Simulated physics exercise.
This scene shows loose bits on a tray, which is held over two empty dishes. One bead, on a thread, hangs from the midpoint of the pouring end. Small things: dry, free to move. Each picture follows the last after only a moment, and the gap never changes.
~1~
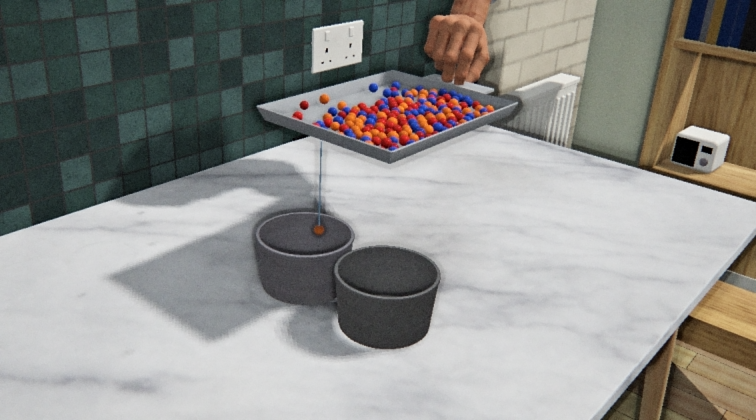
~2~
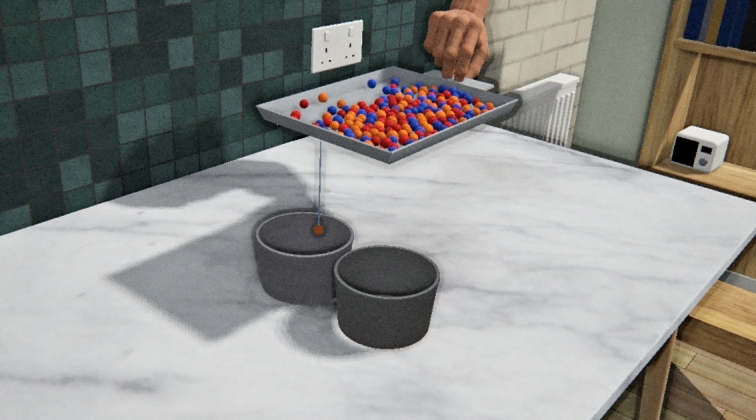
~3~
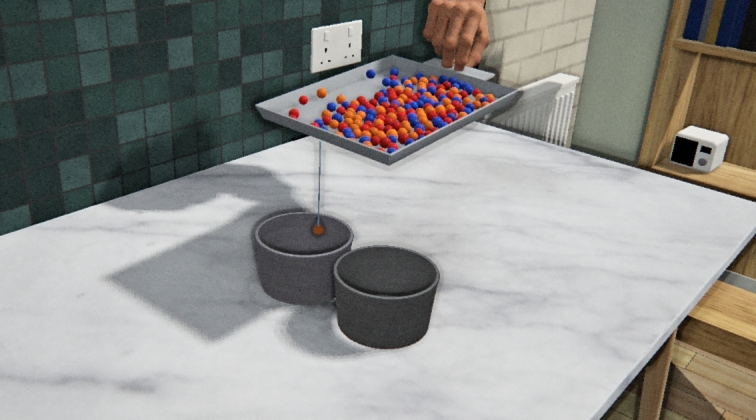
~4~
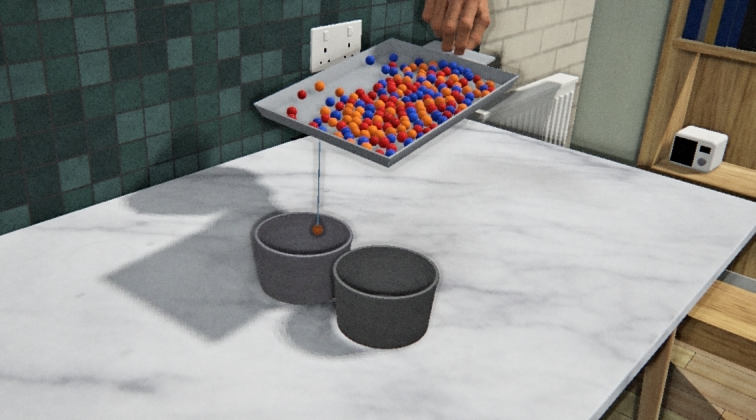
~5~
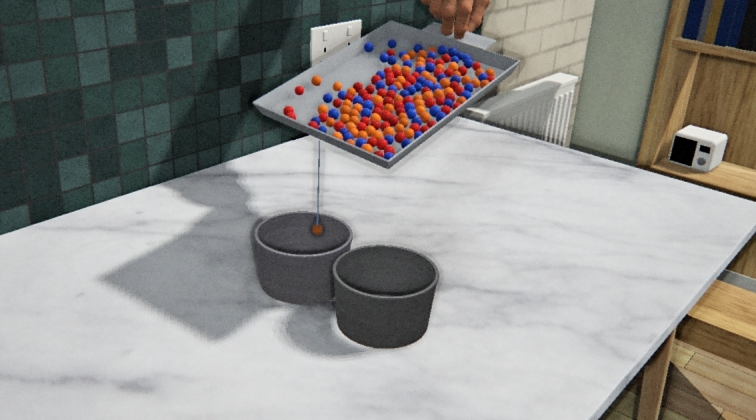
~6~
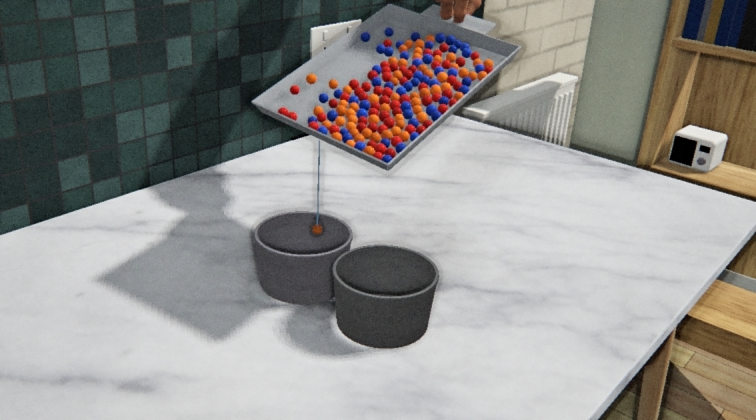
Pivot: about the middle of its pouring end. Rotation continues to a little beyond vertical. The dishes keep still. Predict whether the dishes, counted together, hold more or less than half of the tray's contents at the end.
Less.
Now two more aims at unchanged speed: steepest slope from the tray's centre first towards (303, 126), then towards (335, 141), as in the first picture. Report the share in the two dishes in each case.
10 % then 10 %, roughly.
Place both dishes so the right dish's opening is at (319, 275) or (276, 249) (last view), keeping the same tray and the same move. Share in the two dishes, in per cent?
The first try yields 70% and the second yields 20%.
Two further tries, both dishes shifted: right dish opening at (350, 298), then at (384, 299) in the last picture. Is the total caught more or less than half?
Beyond half, then beyond half.
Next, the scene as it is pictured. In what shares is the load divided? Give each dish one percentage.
The left dish keeps near 0 in a hundred, the right dish near 20 in a hundred.
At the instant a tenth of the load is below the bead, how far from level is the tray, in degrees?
Roughly 60 degrees of tilt.
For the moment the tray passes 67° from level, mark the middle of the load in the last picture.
Somewhere near pixel (340, 173).
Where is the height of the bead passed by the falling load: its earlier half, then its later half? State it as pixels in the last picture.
(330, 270) for the early half, (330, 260) for the late half.
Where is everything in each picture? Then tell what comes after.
Corners of the pouring end at (265, 106) and (391, 149), level; middle of the load at (402, 119), round plastic beads; left dish at (271, 270); right dish at (353, 312); bead on its thread at (319, 230), in the first frame.
Corners of the pouring end at (265, 106) and (390, 149), level; middle of the load at (401, 117), in the second frame.
Corners of the pouring end at (264, 105) and (389, 151), tipped barely, lowest at the right corner; middle of the load at (401, 112), in the third frame.
Corners of the pouring end at (262, 103) and (388, 153), tipped a little, lowest at the right corner; middle of the load at (400, 105), in the fourth frame.
Corners of the pouring end at (261, 102) and (387, 156), tipped clearly, lowest at the right corner; middle of the load at (398, 100), in the fifth frame.
Corners of the pouring end at (260, 100) and (387, 158), tipped clearly, lowest at the right corner; middle of the load at (395, 98), nearly all on the move; left dish at (269, 269); right dish at (351, 311), in the sixth frame.
Soon after the last picture, tray tipped steeply; about half on the tray; a small part in the right dish; about a quarter outside both; about a quarter in the air.
A little later, tray tipped past a quarter turn; about a quarter in the right dish; a stray few in the left dish; most outside both; a stray few in the air.
Later still, tray tipped past a quarter turn; about a quarter in the right dish; a stray few in the left dish; most outside both.
By the end, tray tipped past a quarter turn; about a quarter in the right dish; a stray few in the left dish; most outside both.
